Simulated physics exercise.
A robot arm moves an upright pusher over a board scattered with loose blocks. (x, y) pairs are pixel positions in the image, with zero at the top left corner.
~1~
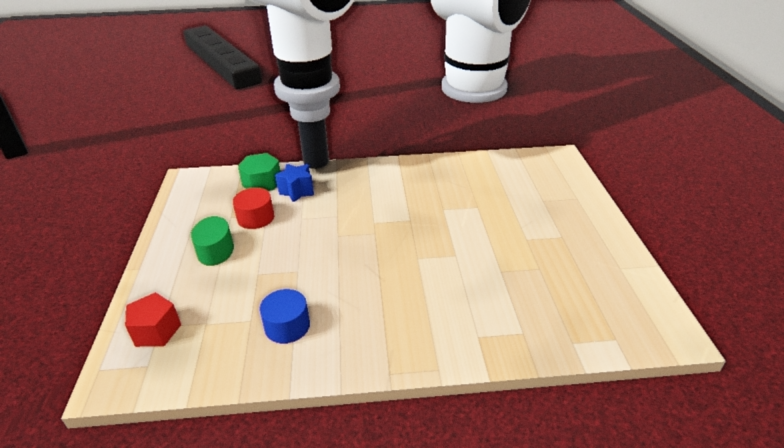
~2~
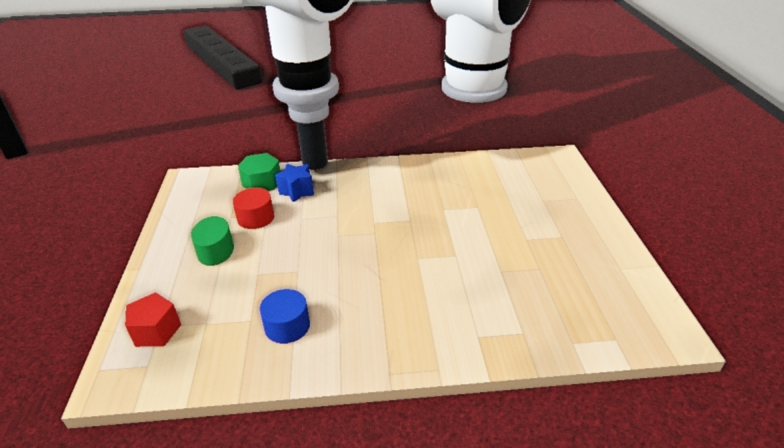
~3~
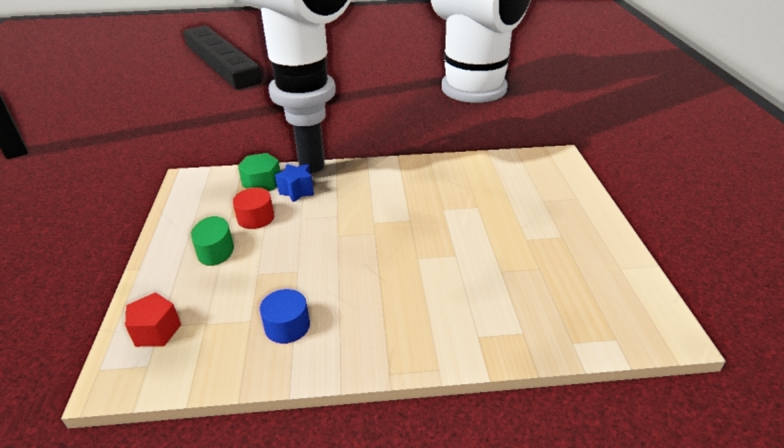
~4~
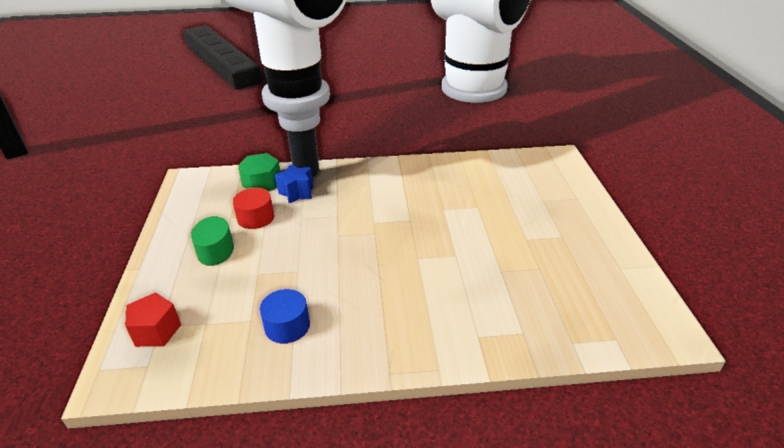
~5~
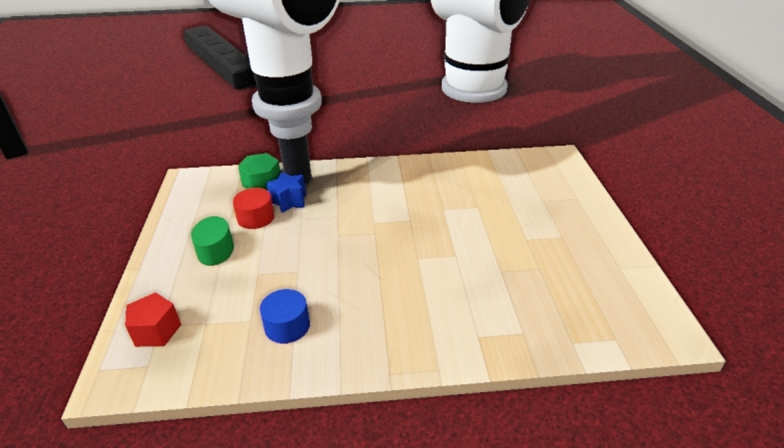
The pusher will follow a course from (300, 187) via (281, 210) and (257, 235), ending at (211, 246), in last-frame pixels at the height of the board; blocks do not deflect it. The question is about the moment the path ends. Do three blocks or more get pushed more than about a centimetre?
Yes, it checks out.
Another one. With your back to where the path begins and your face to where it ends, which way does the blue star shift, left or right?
Left.
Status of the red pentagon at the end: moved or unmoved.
That block remains where it is.
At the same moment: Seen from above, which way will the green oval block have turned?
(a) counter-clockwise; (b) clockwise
a (counter-clockwise)
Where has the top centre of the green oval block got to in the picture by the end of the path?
(174, 246)
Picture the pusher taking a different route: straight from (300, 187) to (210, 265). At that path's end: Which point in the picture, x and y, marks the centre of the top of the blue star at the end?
I think it will end close to (203, 265).
On the path given first. One third of the way, pusher at (280, 204); green oval block at (196, 237), turned 20° anticlockwise; red disc at (226, 216); blue star at (265, 207).
Two thirds of the way, pusher at (255, 229); green oval block at (185, 242), turned 45° anticlockwise; red disc at (215, 221); blue star at (244, 234).
At the end, pusher at (209, 239); red pentagon in place; green oval block at (174, 246), turned 70° anticlockwise; red disc at (173, 220); green hexagon in place; blue star at (236, 241), turned 40° anticlockwise.
